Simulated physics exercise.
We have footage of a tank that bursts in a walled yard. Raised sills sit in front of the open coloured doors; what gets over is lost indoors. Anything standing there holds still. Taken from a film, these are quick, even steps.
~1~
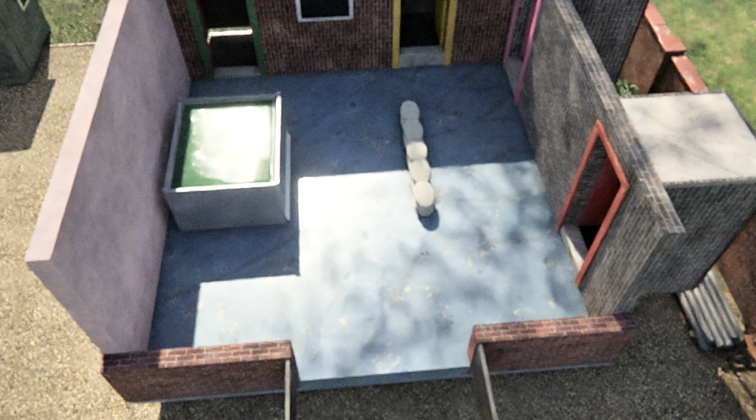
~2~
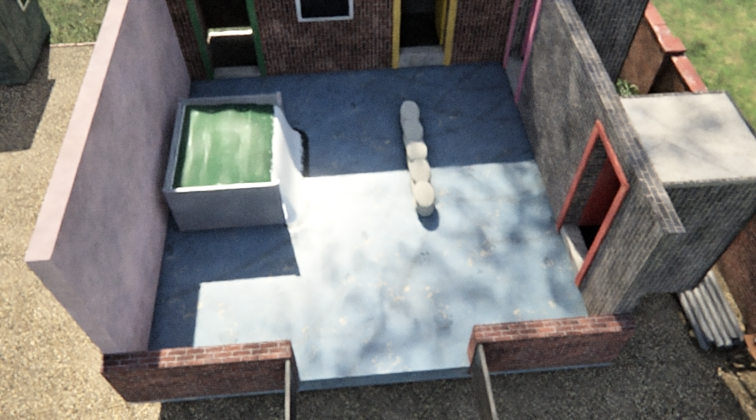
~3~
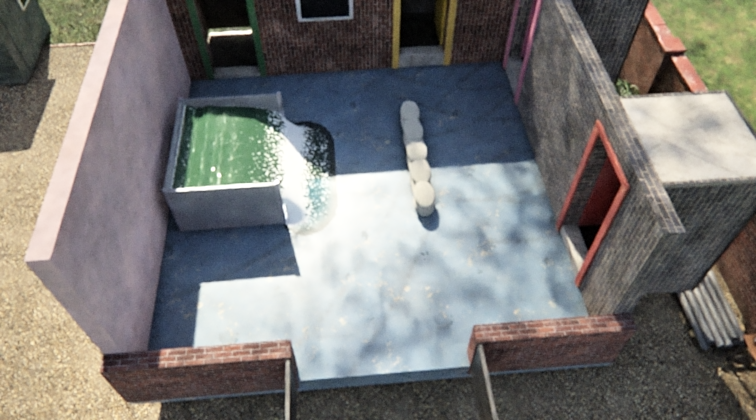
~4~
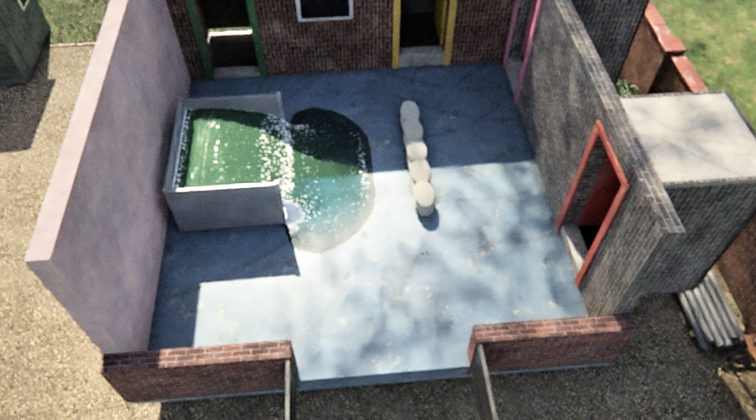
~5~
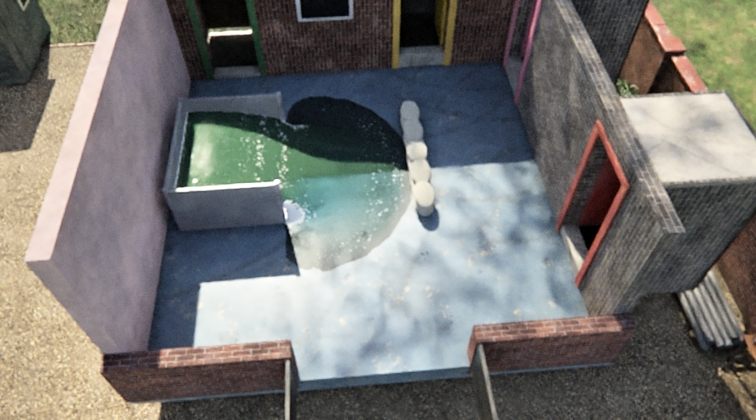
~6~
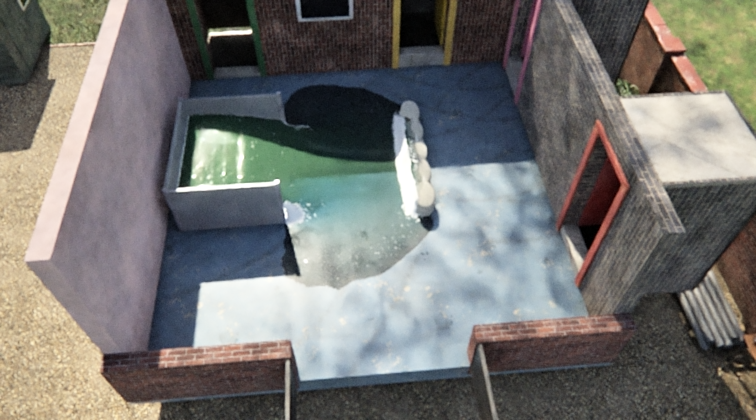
In a walled yard, green water bursts from the right side of an open tank, spreading across the floor and reaching a row of pale round objects.
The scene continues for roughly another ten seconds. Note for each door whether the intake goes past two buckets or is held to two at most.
One by one: The pink door will most likely not exceed two buckets; the green door will most likely not exceed two buckets; the yellow door will most likely not exceed two buckets; the red door will most likely not exceed two buckets.
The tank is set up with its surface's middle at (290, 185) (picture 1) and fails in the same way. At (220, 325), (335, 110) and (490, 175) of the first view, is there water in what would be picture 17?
In the order asked: Not reached, reached by the flood, reached by the flood.
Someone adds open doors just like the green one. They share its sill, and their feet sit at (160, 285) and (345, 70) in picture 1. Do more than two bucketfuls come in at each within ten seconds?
Result: First undershoots, second overshoots.
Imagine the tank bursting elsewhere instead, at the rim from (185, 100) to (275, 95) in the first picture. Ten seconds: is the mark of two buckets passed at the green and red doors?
Briefly, the green one crosses the line and the red one remains below the line.
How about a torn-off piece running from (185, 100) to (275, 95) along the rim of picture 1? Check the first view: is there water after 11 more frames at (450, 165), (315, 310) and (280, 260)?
So: Spared, then spared, then spared.
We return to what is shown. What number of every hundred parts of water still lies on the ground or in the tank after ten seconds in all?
Near 74 percent, give or take.
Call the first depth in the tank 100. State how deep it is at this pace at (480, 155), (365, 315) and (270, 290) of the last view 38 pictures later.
Estimated readings in sequence: 10, 6, 2 percent.
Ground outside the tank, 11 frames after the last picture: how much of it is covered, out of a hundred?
Around 65 percent, give or take.
A moment on, water covers 50 % of the floor; the pink door not reached, the green door not reached, the yellow door wet at the sill, nothing in, the red door not reached.
Next, water covers 65 % of the floor; the pink door wet at the sill, nothing in, the green door not reached, the yellow door wet at the sill, nothing in, the red door wet at the sill, nothing in.
Then, water covers 70 % of the floor; the pink door wet at the sill, nothing in, the green door wet at the sill, nothing in, the yellow door wet at the sill, nothing in, the red door wet at the sill, nothing in.
Later, water covers 90 % of the floor; the pink door wet at the sill, nothing in, the green door wet at the sill, nothing in, the yellow door wet at the sill, nothing in, the red door wet at the sill, nothing in.
In the end, water covers 95 % of the floor; the pink door wet at the sill, nothing in, the green door under two buckets in, the yellow door wet at the sill, nothing in, the red door wet at the sill, nothing in.
